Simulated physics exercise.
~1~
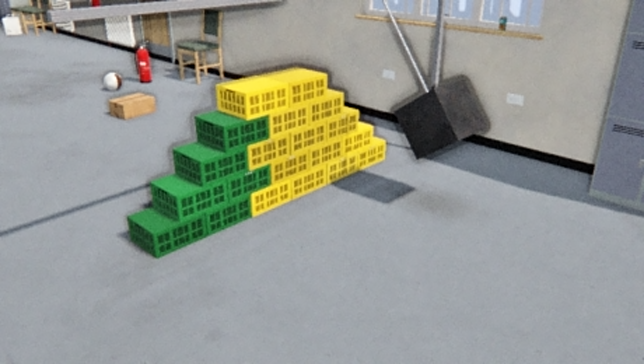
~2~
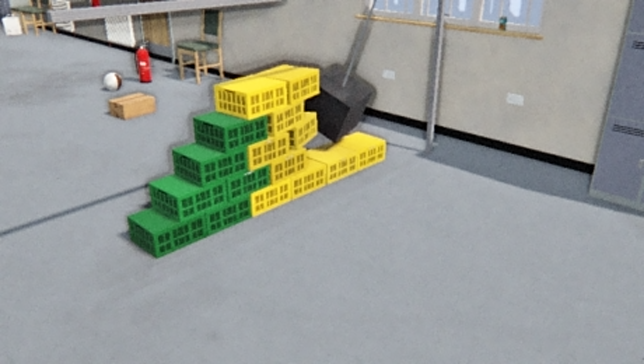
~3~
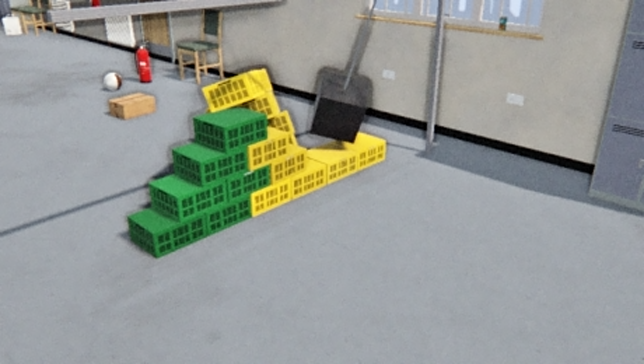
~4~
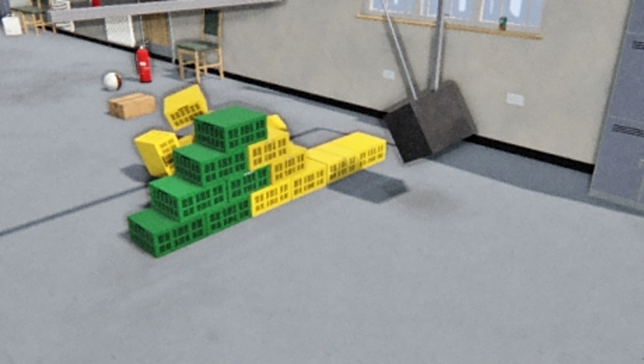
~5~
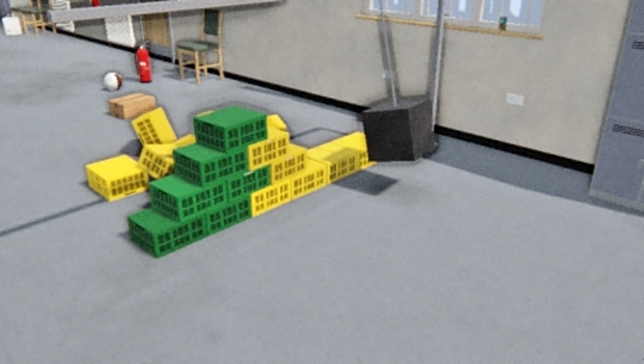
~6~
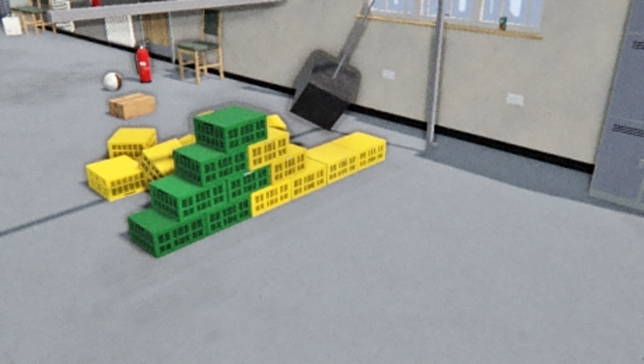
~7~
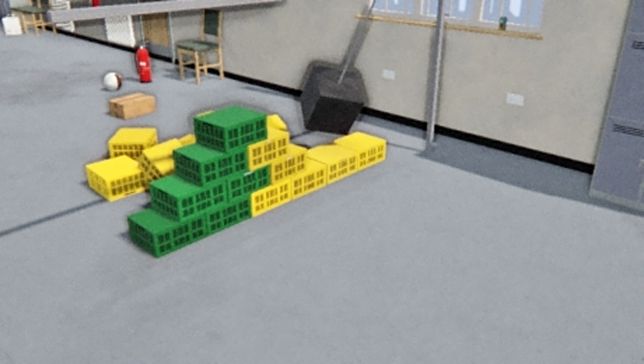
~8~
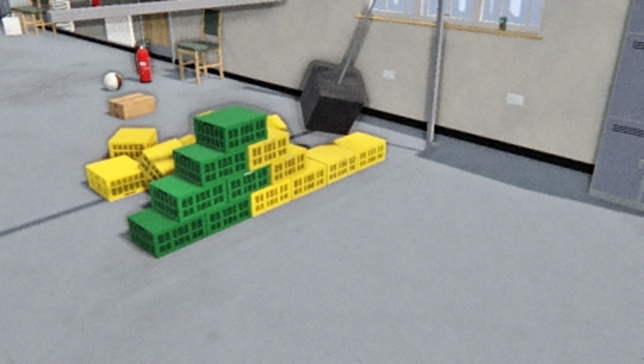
In this clip, a dark block hanging from an overhead line swings left into a stepped wall of green and yellow crates, knocking upper yellow ones off to the left, then swings back and forth before hanging still behind the remaining yellow crates, with the green crates still stacked.
